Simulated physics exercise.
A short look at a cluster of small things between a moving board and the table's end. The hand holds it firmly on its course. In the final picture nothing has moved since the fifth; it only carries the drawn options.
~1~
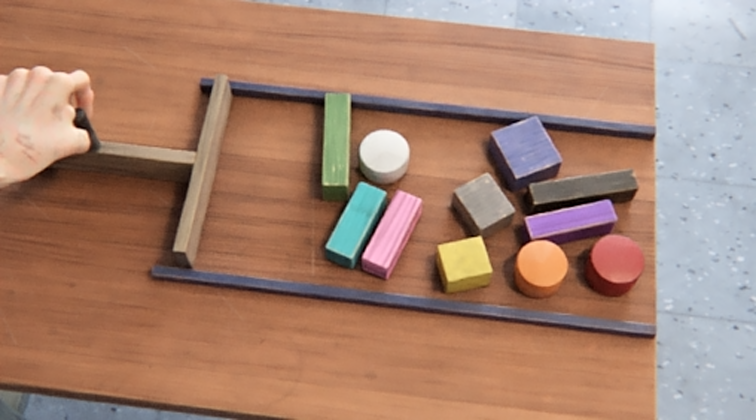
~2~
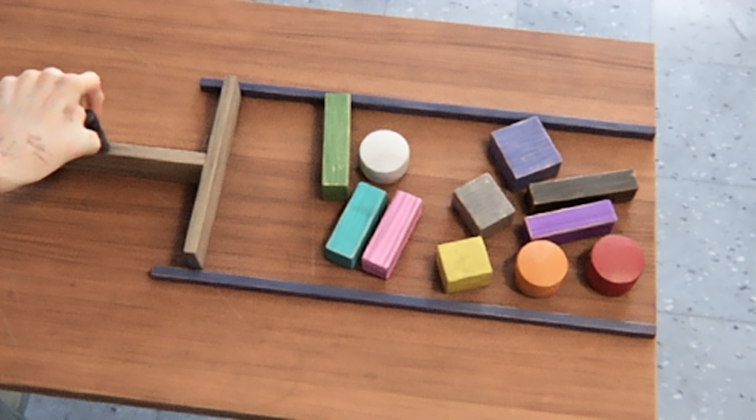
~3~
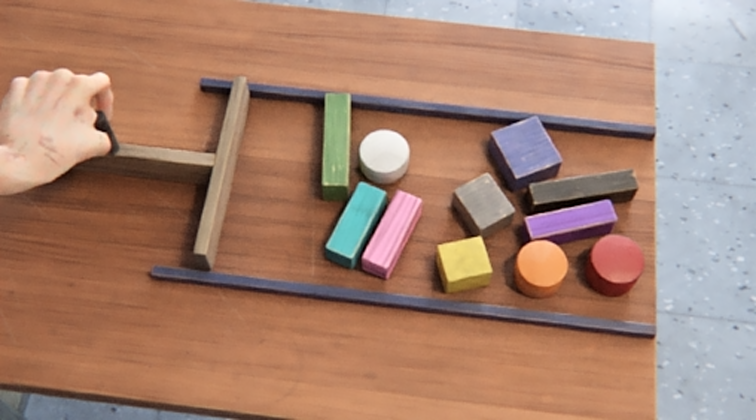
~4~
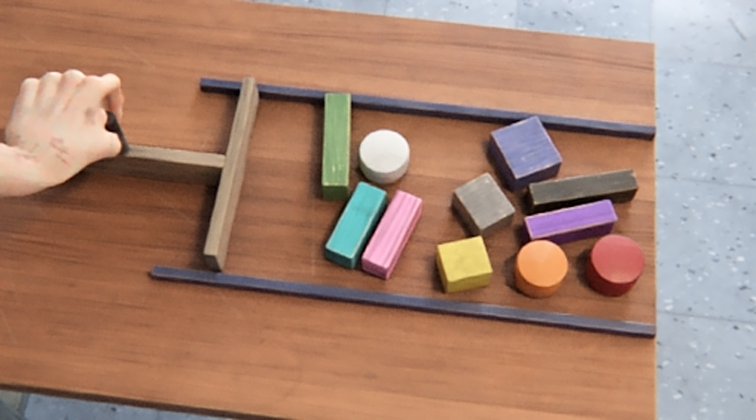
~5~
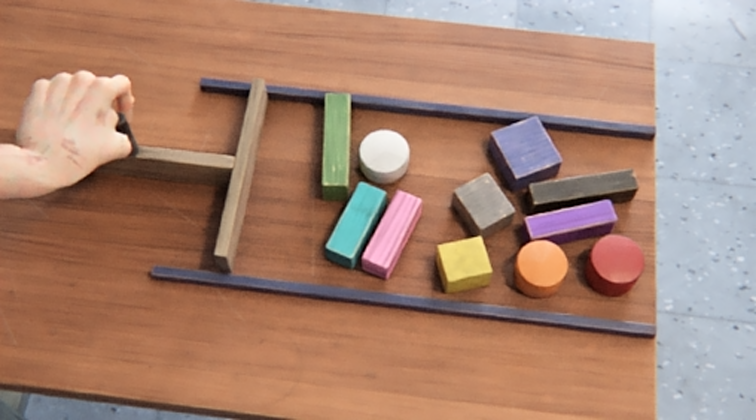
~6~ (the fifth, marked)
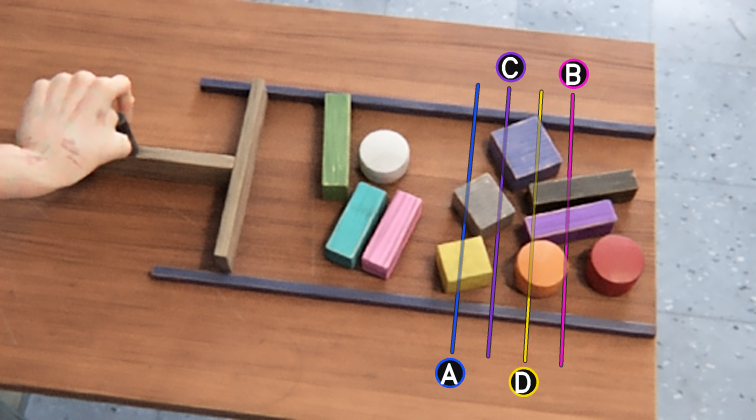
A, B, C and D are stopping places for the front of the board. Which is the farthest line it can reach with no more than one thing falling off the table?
As far as mark C.
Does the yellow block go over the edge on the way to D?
By then, no.
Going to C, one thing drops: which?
The red tin.
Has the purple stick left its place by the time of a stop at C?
By then, yes.
On the marked copy, A at (466, 209); B at (567, 221); C at (499, 213); D at (534, 217).
Following C. Soon after the start, board (332, 173); green bar (358, 149); white tin (395, 158).
Later, board (425, 184); black bar (586, 190); orange tin (559, 275).
In the end, board (498, 192); red tin over the edge; black bar (643, 189); one fallen.
As for the rest, A is within the limit but short; B drops five; D drops four.
